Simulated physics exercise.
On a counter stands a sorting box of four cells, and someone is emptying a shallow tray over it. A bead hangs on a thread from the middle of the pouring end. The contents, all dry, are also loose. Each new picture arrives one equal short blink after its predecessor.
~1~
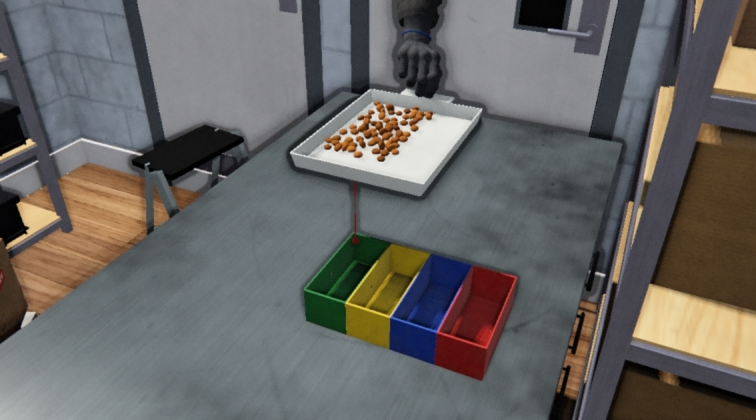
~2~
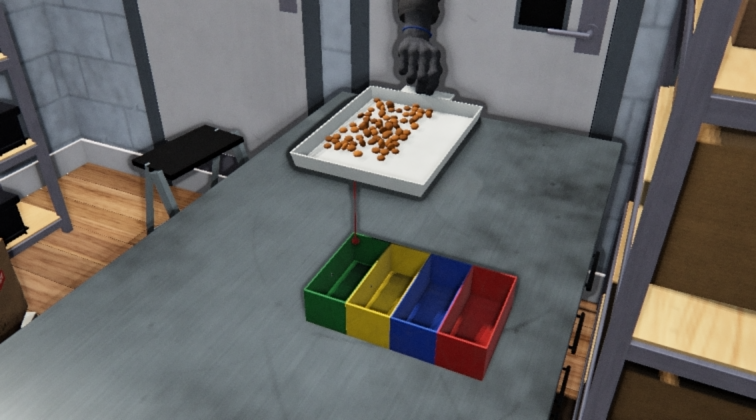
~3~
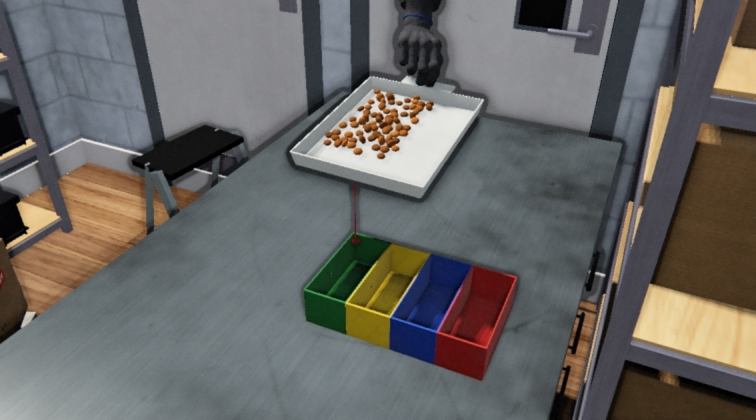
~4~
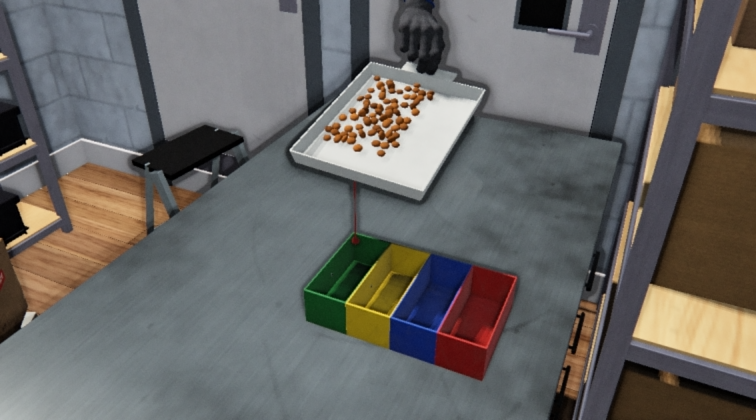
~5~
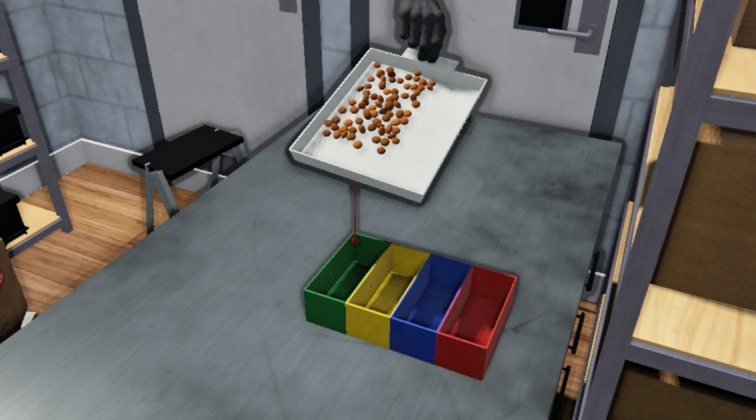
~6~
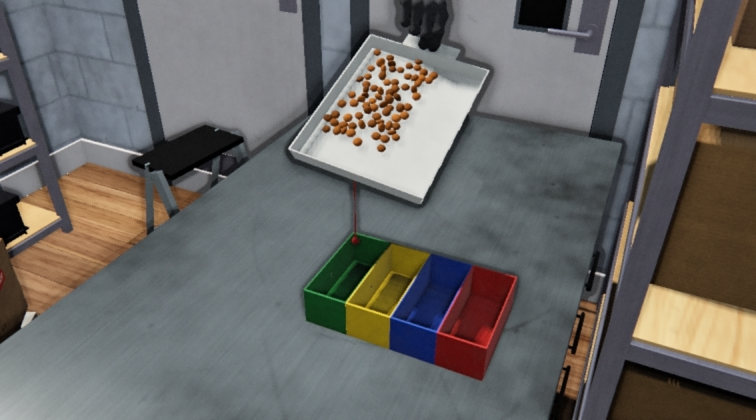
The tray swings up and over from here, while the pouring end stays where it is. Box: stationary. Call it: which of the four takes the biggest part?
The yellow compartment.
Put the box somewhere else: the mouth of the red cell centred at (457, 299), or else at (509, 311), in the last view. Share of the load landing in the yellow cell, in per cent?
Close to 40 in a hundred, then close to 50 in a hundred.
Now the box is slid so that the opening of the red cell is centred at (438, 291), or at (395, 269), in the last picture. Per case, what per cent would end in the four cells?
You'd see around 100 per cent and then around 80 per cent.
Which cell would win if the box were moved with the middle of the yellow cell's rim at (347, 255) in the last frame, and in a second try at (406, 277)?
The first position gives that blue cell, and the second gives the cell in yellow.
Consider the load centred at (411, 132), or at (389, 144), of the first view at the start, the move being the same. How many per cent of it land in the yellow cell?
Close to 70 in a hundred, then close to 80 in a hundred.
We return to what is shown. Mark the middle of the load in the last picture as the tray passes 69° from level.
Close to (389, 183).
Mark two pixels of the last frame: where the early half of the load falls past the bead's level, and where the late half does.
The leading part at (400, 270), the rest of it at (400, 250).
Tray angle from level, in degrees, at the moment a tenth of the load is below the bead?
The tilt is near 80° by then.
Soon after the last picture, tray tipped steeply; nearly all on the tray; a small part falling or outside the box.
A little later, tray tipped past a quarter turn; about a third on the tray; about a third in the yellow cell; a small part in the blue cell; a stray few in the green cell; about a quarter falling or outside the box.
Later still, tray tipped past a quarter turn; most in the yellow cell; a small part in the green cell; a small part in the blue cell.
At rest, tray tipped past a quarter turn; most in the yellow cell; a small part in the green cell; a small part in the blue cell; none in the red cell.
